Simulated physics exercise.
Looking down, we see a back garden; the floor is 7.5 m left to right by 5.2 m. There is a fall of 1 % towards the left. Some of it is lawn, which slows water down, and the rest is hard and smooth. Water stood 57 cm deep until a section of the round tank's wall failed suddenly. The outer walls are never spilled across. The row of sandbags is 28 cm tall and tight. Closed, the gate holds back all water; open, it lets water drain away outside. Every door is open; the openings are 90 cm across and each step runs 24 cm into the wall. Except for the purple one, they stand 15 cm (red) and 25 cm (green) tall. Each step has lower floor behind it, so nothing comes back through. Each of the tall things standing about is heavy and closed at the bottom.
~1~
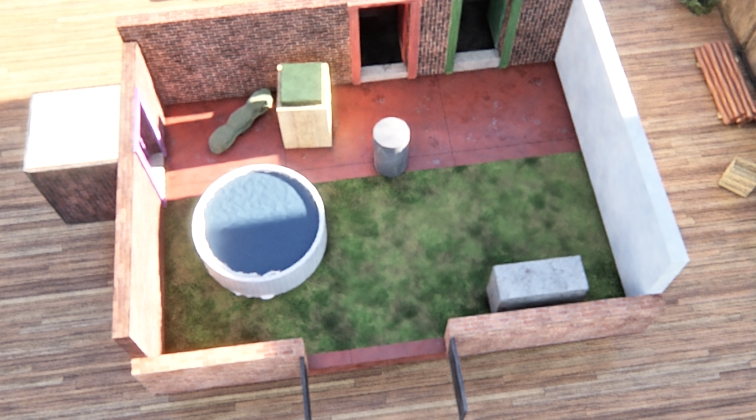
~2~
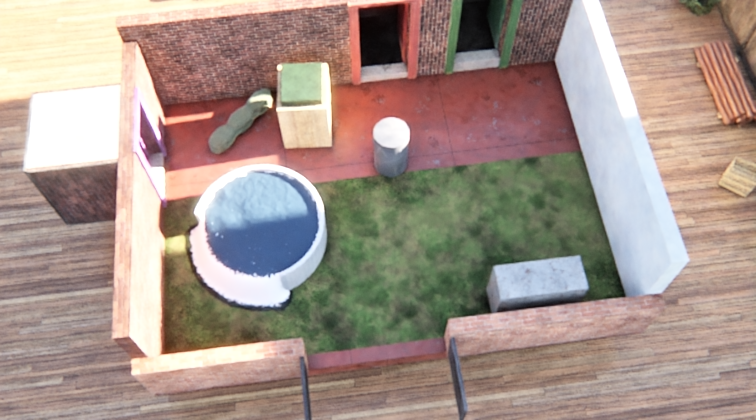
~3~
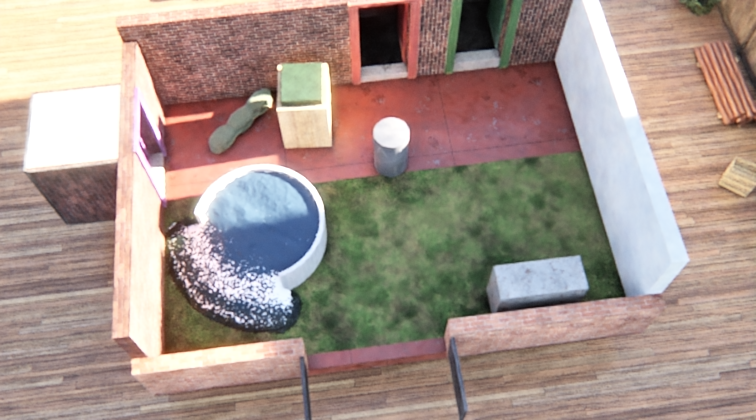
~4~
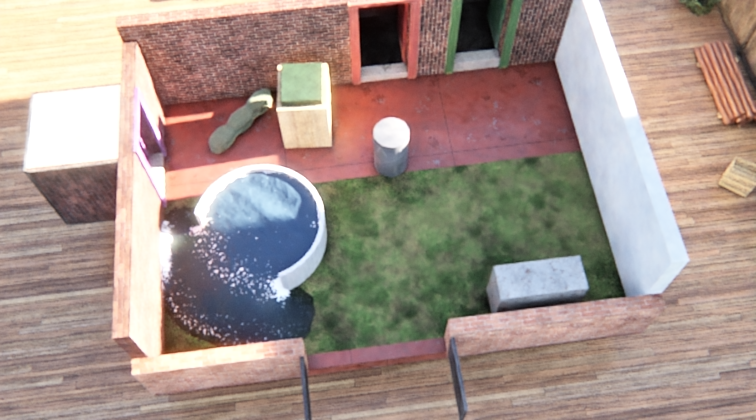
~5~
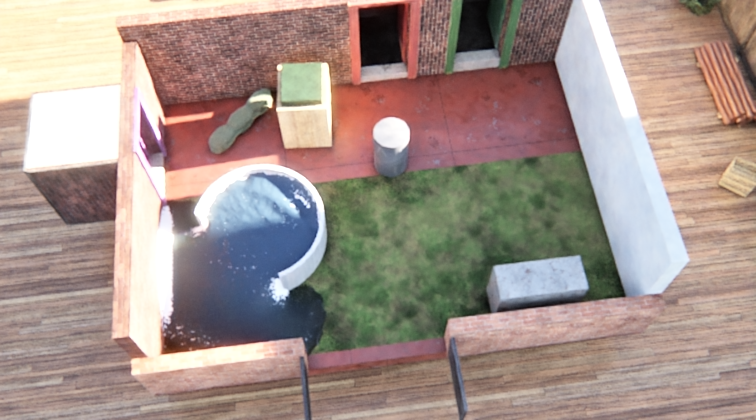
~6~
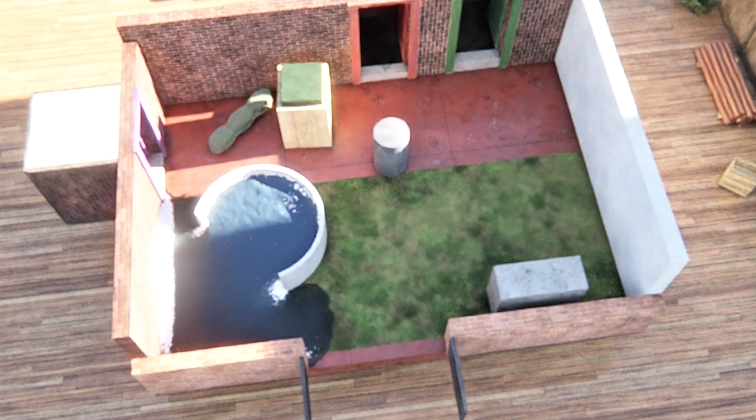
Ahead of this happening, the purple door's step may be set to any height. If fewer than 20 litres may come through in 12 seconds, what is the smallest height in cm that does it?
A height of about 8 cm does it.
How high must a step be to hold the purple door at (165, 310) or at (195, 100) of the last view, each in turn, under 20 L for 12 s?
Around 31 and 11.0 cm respectively.
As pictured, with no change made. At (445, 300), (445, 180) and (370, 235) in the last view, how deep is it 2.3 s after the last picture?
Approx. 0 / 0 / 1 cm.
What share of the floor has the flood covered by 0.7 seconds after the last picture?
I'd say near 20 percent is wet.
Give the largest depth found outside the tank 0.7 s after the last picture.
Around 57 centimetres.
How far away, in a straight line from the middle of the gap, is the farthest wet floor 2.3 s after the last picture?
Reach: Approx. 3.8 m.
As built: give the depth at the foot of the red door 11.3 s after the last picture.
Roughly 4.0 cm deep.
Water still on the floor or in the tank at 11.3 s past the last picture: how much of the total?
I'd say near 82 per cent is still there.
Then, 0.7 s after the last picture water covers 20 % of the floor, deepest (57 cm) near (165, 340); 5 cm at the purple door, 0 litres in over its 14 cm step.
Then, 2.3 s after the last picture water covers 35 % of the floor, deepest (22 cm) near (165, 373); 7 cm at the purple door, 0 litres in over its 14 cm step.
Then, 11.3 s after the last picture water covers 80 % of the floor, deepest (10 cm) near (165, 119); 8 cm at the purple door, 0 litres in over its 14 cm step.
At the purple door as built, the water peaked near 12 cm, 6.1 s after the last picture.
With a step of 6.5 cm, 37 litres would have come in within the 12 s; with 10 cm, 6 litres. So under 20 litres takes about 8 cm.
